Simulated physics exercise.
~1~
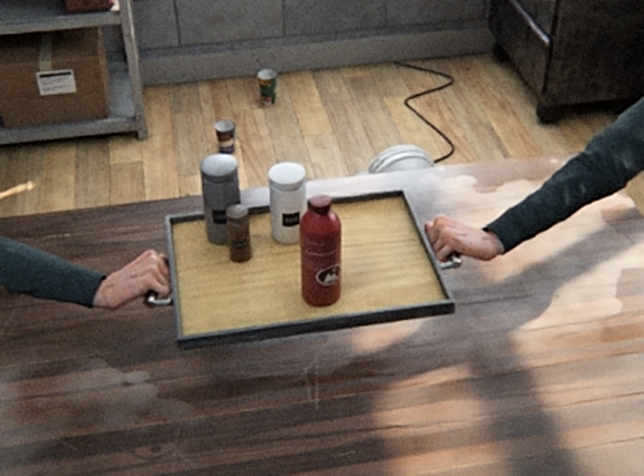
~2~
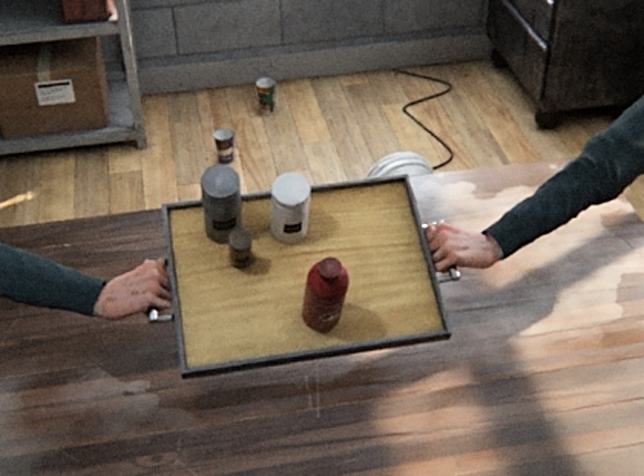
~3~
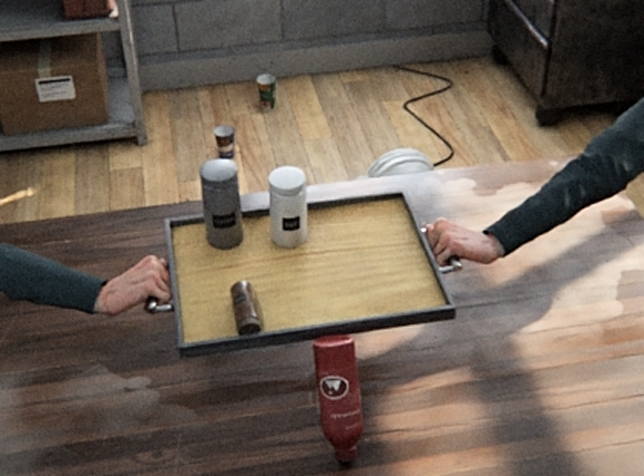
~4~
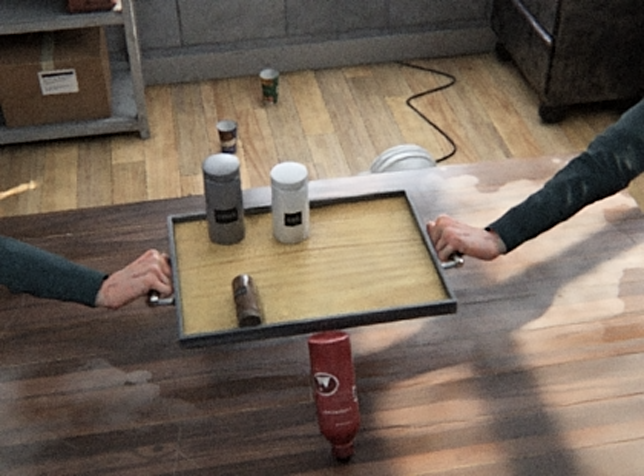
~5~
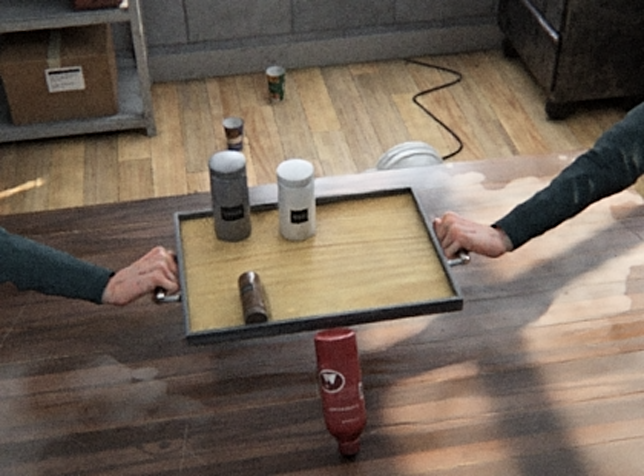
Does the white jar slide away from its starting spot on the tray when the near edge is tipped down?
No, the white jar stays upright in its place toward the back of the tray, even though the red bottle goes over the near rim.
